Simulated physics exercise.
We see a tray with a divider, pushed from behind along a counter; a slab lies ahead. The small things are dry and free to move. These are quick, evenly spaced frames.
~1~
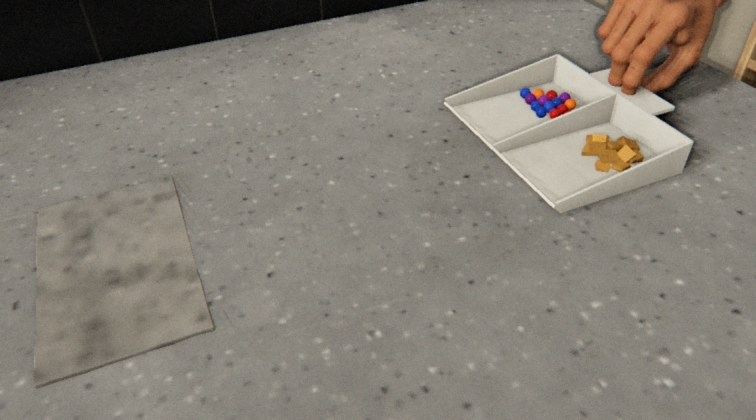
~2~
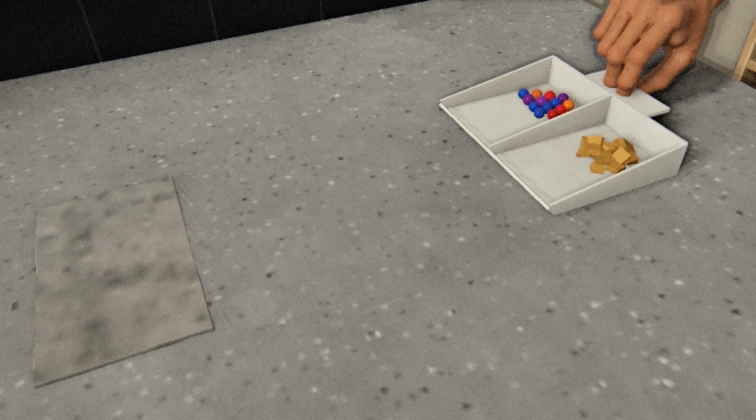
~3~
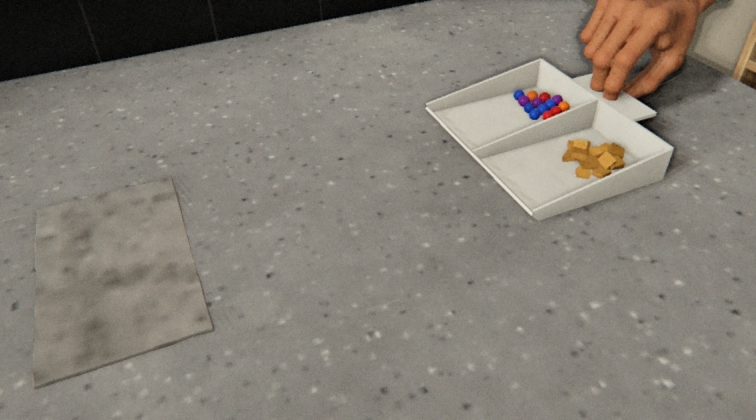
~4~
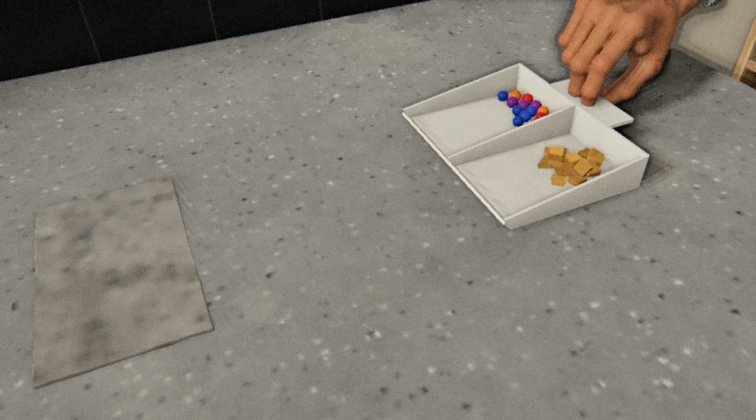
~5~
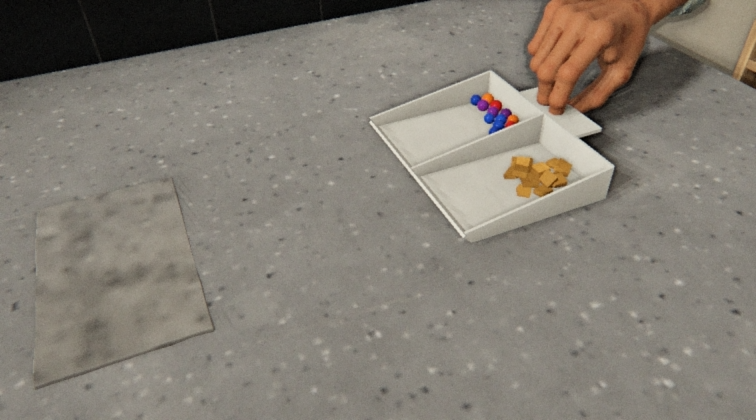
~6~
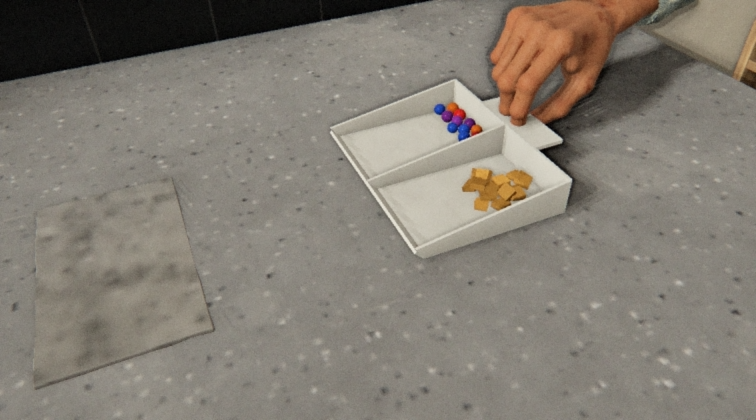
A hand slides a divided white tray of colorful beads and tan squares leftward along a counter.
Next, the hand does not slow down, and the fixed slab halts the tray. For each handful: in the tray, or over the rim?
In the end the nearer handful remains inside, and the farther handful loses pieces over the front.
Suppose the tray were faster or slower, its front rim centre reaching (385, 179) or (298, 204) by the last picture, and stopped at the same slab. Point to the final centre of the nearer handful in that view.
Around (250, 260) in the first try, (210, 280) in the second.
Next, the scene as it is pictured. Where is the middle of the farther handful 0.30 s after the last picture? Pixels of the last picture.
Close to (235, 189).
Then, 0.10 s on from there, tray still sliding, front rim near (284, 208); nearer handful all inside; farther handful all inside.
Then, 0.30 s on from there, tray stopped at the slab; nearer handful all inside, moved towards the front rim; farther handful all inside, moved towards the front rim.
Then, 0.51 s on from there, tray stopped at the slab; nearer handful all inside, moved towards the front rim; farther handful near a third out of the tray.
In the end, tray stopped at the slab; nearer handful all inside, moved towards the front rim; farther handful near a third out of the tray.
